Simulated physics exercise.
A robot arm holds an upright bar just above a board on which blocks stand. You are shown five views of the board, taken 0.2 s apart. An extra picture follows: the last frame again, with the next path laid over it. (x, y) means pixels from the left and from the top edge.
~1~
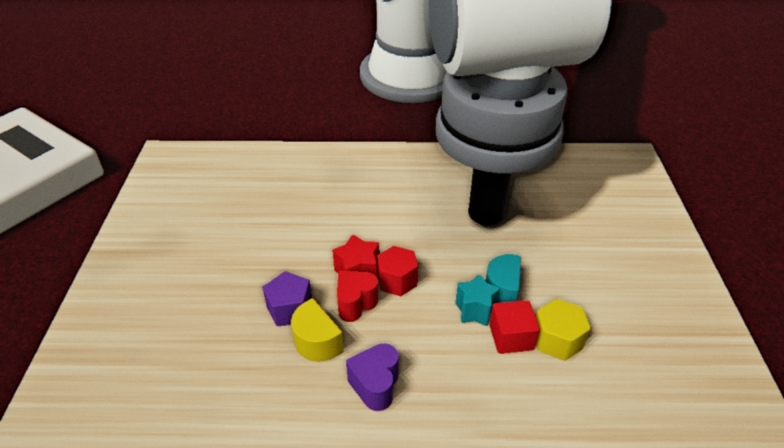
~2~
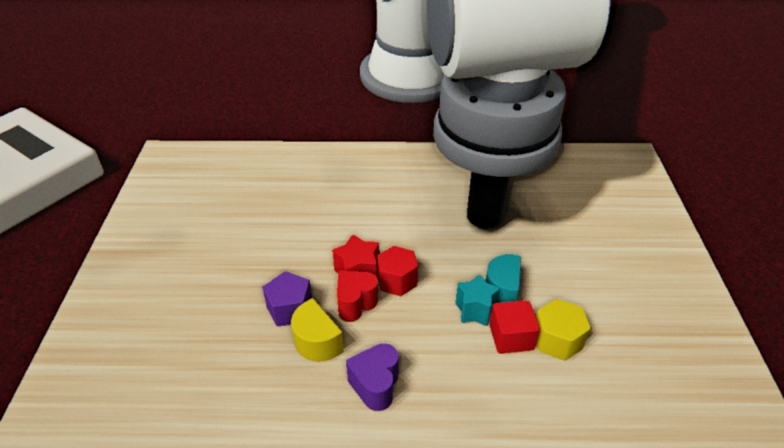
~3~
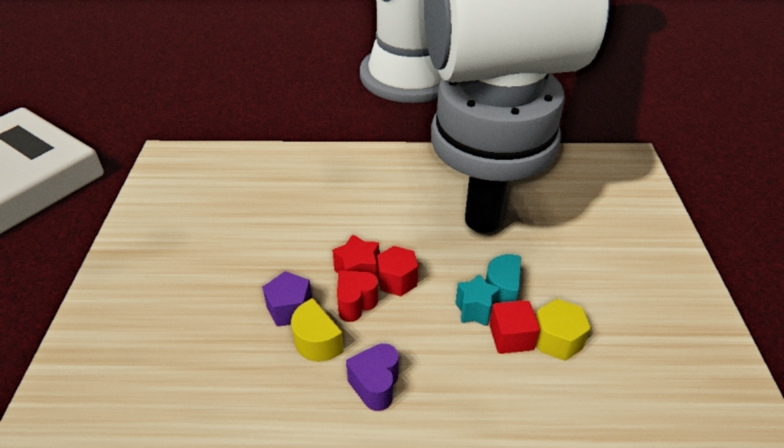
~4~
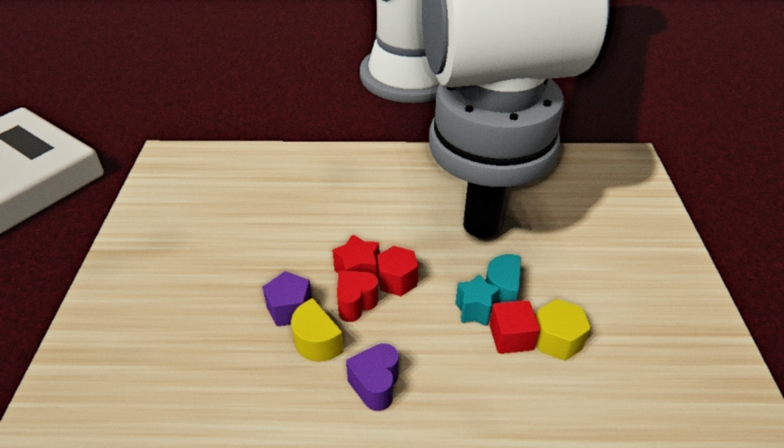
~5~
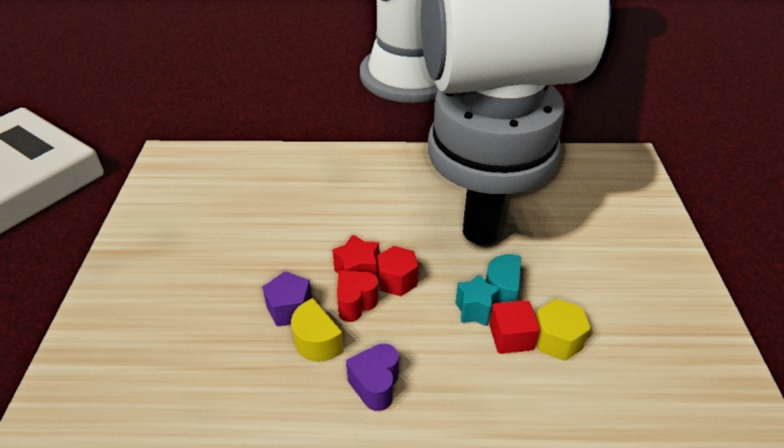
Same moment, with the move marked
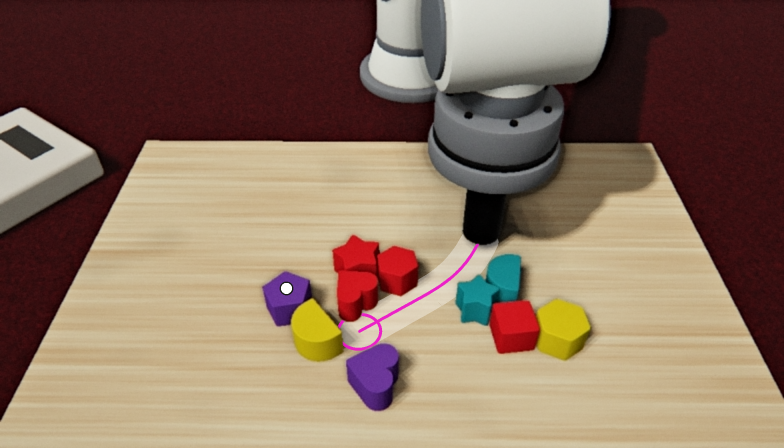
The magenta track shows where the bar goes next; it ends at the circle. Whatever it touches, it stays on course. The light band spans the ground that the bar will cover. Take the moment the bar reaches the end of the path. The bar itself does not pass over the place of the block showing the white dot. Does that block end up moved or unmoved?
At the end of the path, the block showing the white dot remains in its old spot.
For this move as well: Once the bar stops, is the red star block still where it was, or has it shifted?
It is carried off its spot.
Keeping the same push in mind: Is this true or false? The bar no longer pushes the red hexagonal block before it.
The statement is true.
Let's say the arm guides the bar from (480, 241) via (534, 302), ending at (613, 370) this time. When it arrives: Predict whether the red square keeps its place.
The block you're asking about gets moved.
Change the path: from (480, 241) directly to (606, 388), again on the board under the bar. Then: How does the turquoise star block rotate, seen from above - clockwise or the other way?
Clockwise, looking down.
The drawn path runs from (480, 241) via (434, 290), ending at (359, 331); the dot is on the purple pentagonal block.
On the path given first. One third of the way, bar (455, 267); nothing pushed yet.
Two thirds of the way, bar (410, 295); red heart-shaped block (346, 286), turned 10° anticlockwise; red star block (347, 248), turned 25° clockwise; red hexagonal block (380, 263), turned 45° clockwise.
At the end, bar (359, 323); purple pentagonal block not moved; red heart-shaped block (336, 288); red star block (344, 248), turned 35° clockwise; red hexagonal block (375, 264), turned 60° clockwise.
